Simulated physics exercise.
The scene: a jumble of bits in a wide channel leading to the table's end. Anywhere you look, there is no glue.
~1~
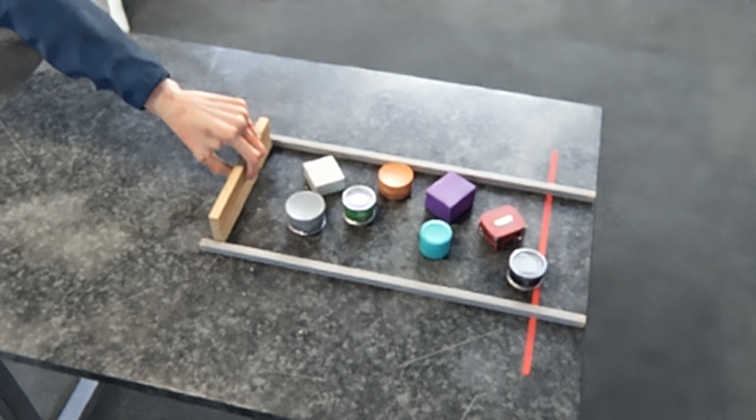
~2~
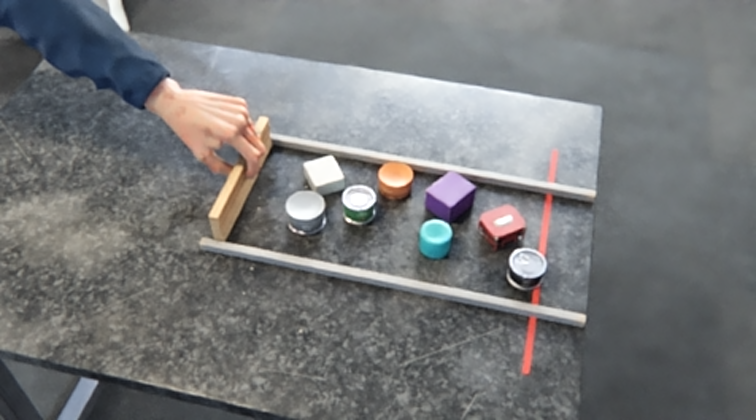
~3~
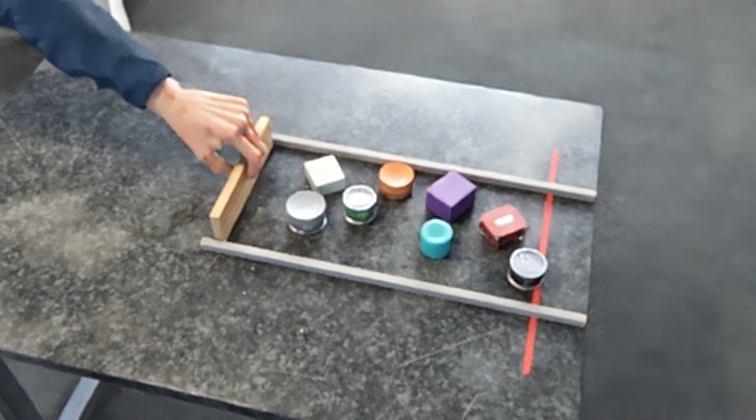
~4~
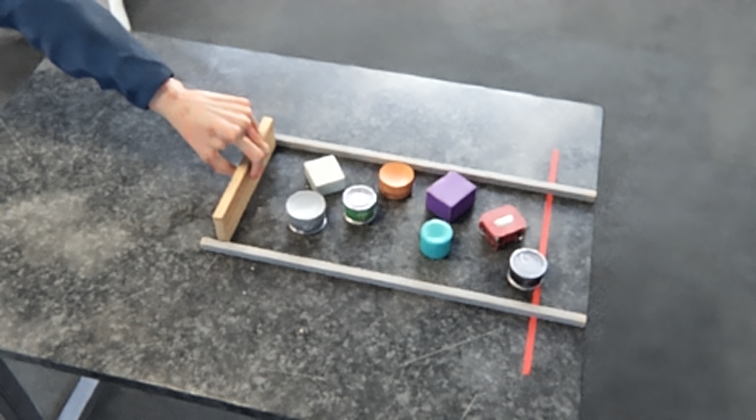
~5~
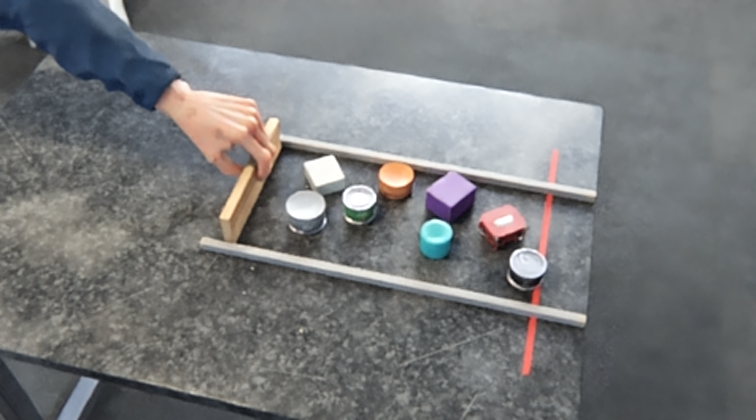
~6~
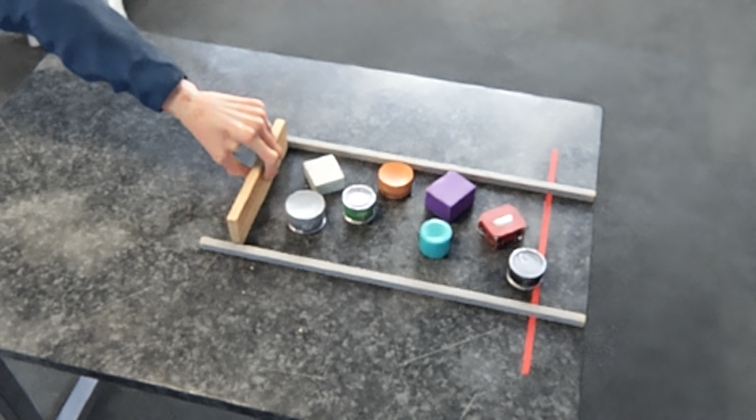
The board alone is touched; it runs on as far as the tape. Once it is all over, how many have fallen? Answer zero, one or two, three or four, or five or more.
When it is over, three or four have fallen.
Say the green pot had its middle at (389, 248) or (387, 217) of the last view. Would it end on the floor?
Try one: It is still there. Try two: It is still there.
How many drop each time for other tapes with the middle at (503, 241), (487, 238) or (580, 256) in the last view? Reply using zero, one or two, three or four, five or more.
Tape by tape, the falls would be: Zero, then no fall at all, then five or more.
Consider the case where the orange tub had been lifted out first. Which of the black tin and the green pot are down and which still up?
The black tin ends up below while the green pot stays up top.
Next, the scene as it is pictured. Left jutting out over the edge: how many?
0 is the number.
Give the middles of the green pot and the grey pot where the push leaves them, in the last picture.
In order, first (559, 254), then (559, 283).
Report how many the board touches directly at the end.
Looks like 4 of them, all told.
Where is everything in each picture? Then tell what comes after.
In the first picture, black tin (527, 270); red case (502, 228); purple block (450, 197); board (243, 179); tape (542, 249).
In the second picture, red case (501, 228); board (243, 178).
In the third picture, purple block (451, 197); green pot (360, 205).
In the fourth picture, black tin (527, 270); orange tub (396, 181).
In the fifth picture, red case (502, 228); turquoise lid (436, 240).
In the sixth picture, black tin (526, 269); red case (501, 228); purple block (450, 197); board (260, 180); tape (542, 248).
Early on, none off yet; black tin at rest near (526, 269); red case at rest near (501, 228); purple block at rest near (450, 197).
A while later, none off yet; black tin at rest near (526, 269); red case moving near (506, 231); purple block travelled about its own width near (484, 209).
Further along, none off yet; black tin travelled about its own width near (559, 273); red case travelled about its own width near (546, 246); purple block travelled well along near (550, 218).
Finally, the number that fall off is three or four; lost, turquoise lid, purple block, red case and black tin.
